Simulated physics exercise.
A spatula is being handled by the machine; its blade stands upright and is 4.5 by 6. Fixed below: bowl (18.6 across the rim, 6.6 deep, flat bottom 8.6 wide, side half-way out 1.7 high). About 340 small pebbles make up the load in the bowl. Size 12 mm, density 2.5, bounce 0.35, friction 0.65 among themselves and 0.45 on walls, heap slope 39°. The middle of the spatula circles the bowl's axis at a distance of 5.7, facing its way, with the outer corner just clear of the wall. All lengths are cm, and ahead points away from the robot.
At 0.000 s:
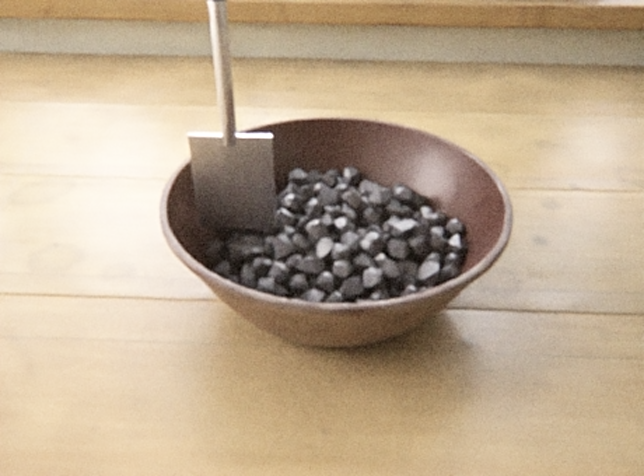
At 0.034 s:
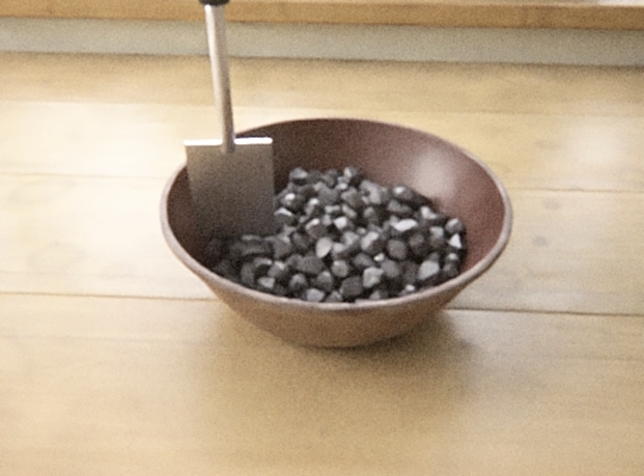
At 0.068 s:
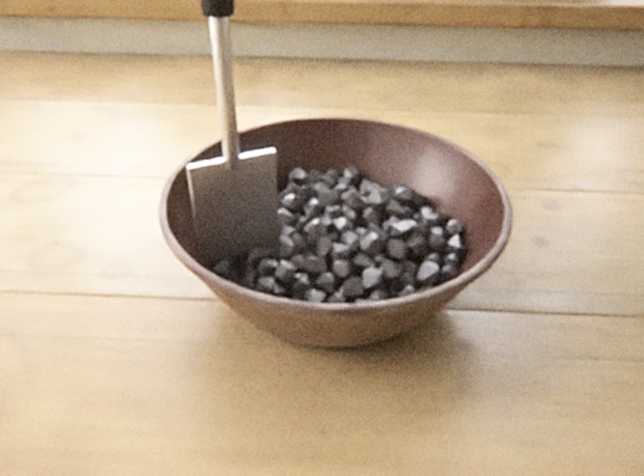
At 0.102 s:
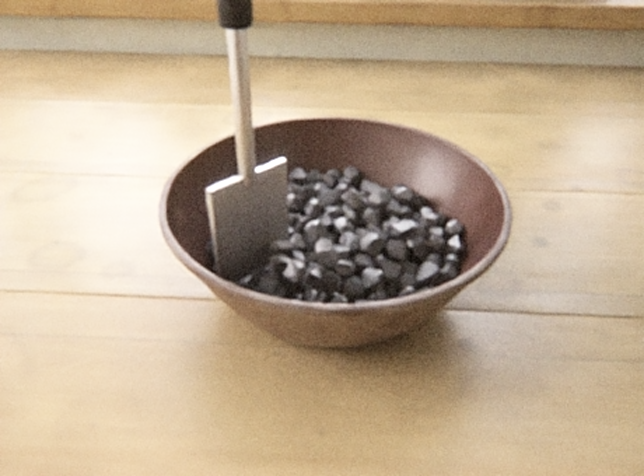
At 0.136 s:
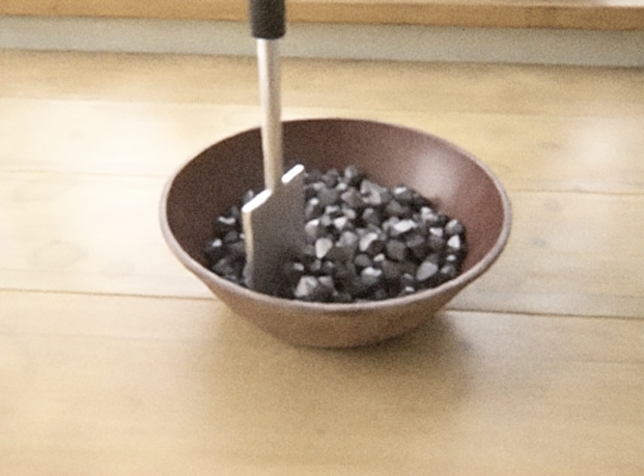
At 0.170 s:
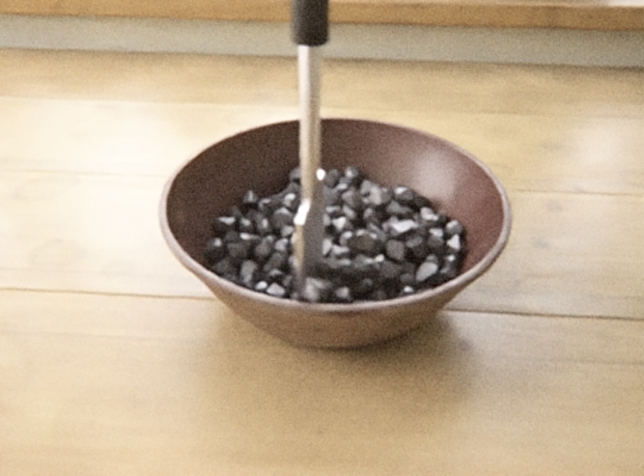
In the video, a reddish-brown bowl of small dark pebbles sits on a wooden surface while an upright metal spatula sweeps through it from the left side to the near middle, its blade turning until nearly edge-on.
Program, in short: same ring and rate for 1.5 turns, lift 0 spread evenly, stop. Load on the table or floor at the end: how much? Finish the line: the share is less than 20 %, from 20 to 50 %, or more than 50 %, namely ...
The share is less than 20 %.
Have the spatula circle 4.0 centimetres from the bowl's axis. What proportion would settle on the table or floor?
Then about 25 per cent.
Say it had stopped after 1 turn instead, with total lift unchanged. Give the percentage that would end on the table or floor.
Roughly 10 percent would end up there.
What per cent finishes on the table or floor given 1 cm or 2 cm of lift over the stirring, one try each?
About 5 per cent on the first try and 5 per cent on the second.
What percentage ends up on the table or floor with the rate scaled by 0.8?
Estimated share: Close to 10 per cent.
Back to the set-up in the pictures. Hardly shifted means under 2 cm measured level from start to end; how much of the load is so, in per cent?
Around 60 in a hundred, roughly.
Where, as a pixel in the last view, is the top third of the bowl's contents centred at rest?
Roughly pixel (369, 226).
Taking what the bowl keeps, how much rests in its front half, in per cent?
I'd put it near 45 per cent.
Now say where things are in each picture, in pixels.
In the first picture, spatula neck at (227, 109), 0° round; upper third of the load around (342, 236), from x 215 to 455, top at y 175; 340 in the bowl.
In the second picture, spatula neck at (225, 115), 8° round; upper third of the load around (342, 236), from x 215 to 455, top at y 175.
In the third picture, spatula neck at (229, 130), 26° round; upper third of the load around (341, 236), from x 215 to 455, top at y 175.
In the fourth picture, spatula neck at (246, 146), 44° round; upper third of the load around (340, 237), from x 215 to 455, top at y 175.
In the fifth picture, spatula neck at (274, 158), 63° round; upper third of the load around (343, 237), from x 215 to 455, top at y 175.
In the sixth picture, spatula neck at (311, 166), 81° round; upper third of the load around (346, 237), from x 215 to 455, top at y 175; 340 in the bowl.
After 0.50 s, 260° round, highest piece 9 above the table; 327 in the bowl, 5 on the table or floor, 8 in flight or on the tool.
After 0.83 s, 80° round, highest piece 8 above the table; 303 in the bowl, 30 on the table or floor, 7 in flight or on the tool.
After 1.20 s, 180° round, highest piece 7 above the table; 294 in the bowl, 46 on the table or floor.
After 1.90 s, 180° round, highest piece 7 above the table; 294 in the bowl, 46 on the table or floor.
At rest, 294 in the bowl, 46 on the table or floor. That is 14 % on the table or floor.
